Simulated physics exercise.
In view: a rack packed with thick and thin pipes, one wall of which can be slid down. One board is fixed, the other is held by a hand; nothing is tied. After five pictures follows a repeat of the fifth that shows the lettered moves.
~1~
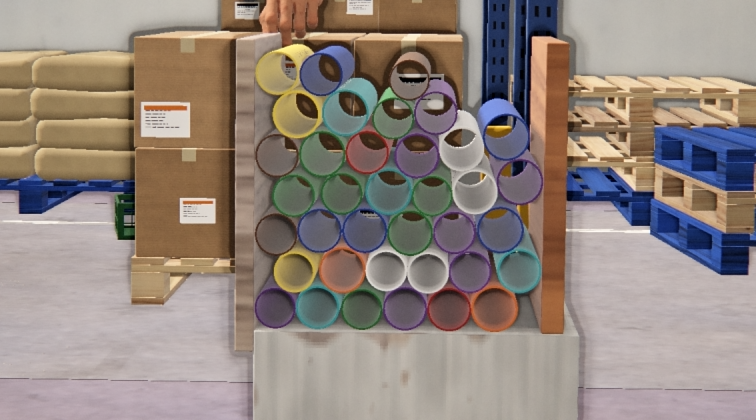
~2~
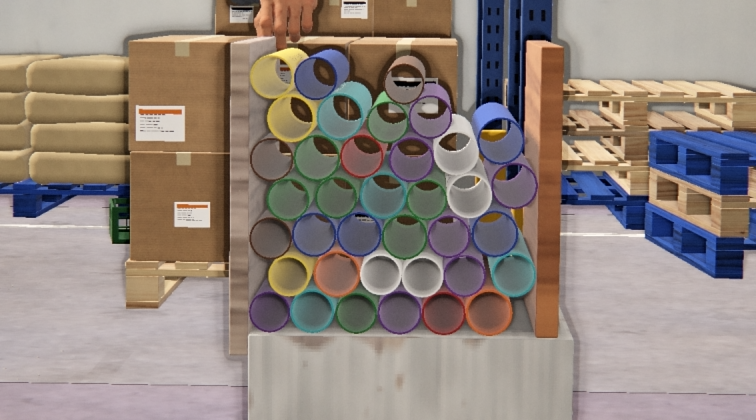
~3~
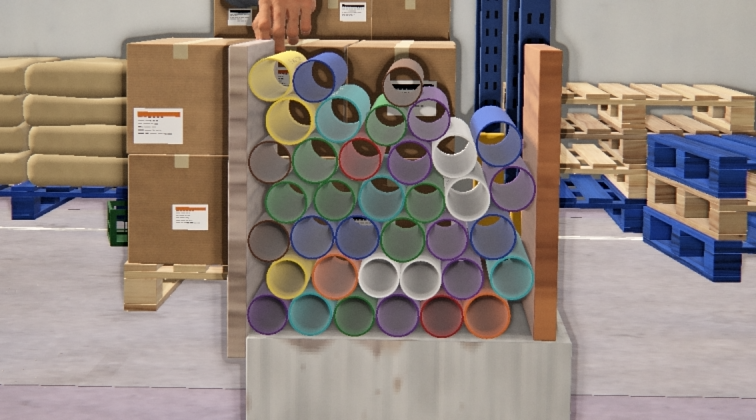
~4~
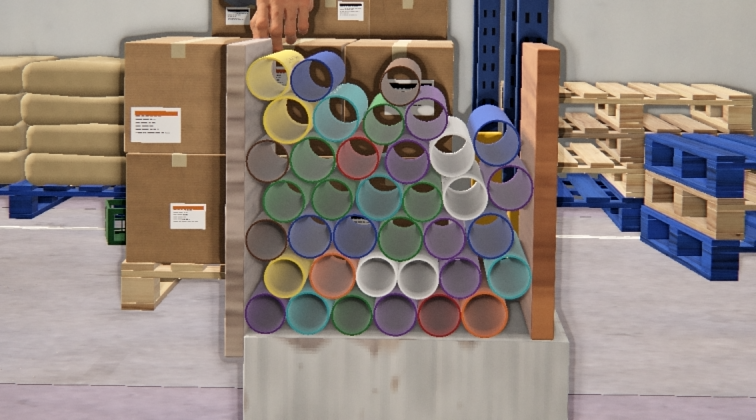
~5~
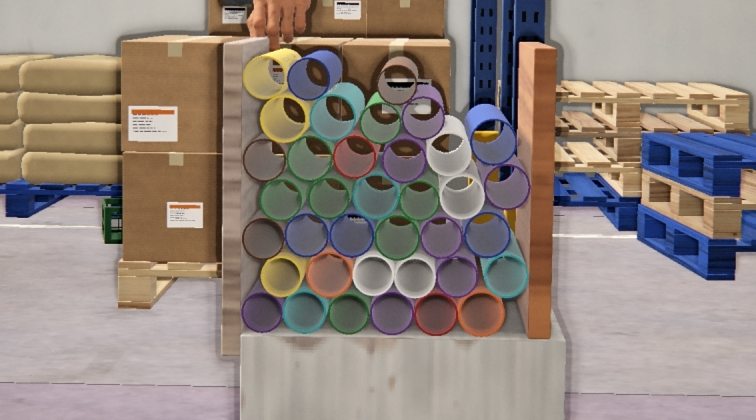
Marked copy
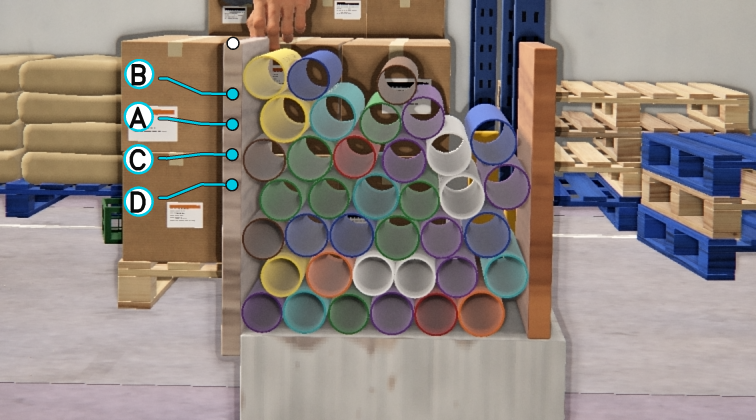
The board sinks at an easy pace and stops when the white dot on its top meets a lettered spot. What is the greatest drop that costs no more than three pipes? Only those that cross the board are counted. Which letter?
At most to D.
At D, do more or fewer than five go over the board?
At D, fewer than five.
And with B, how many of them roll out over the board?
At B the number is none.
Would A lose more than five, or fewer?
Fewer than five.
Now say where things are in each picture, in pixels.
A white pipe (386, 270); a turquoise pipe (520, 271); a blue pipe (501, 230), in the first frame.
A blue pipe (495, 234); a white pipe (470, 196), in the second frame.
A white pipe (454, 156); a blue pipe (314, 81), in the third frame.
Side board (253, 184); a purple pipe (266, 314), in the fourth frame.
An orange pipe (481, 313); a white pipe (374, 275); a turquoise pipe (507, 276), in the fifth frame.
On the marked copy, A at (233, 124); B at (233, 94); C at (232, 155); D at (232, 185); the white dot at (233, 43).
Taking D. A third of the way, top of the board (243, 107).
Two thirds of the way, top of the board (242, 181).
When it is over, top of the board (242, 184), one out over the board.
As for the rest, A none out over the board; B none out over the board; C one out over the board.
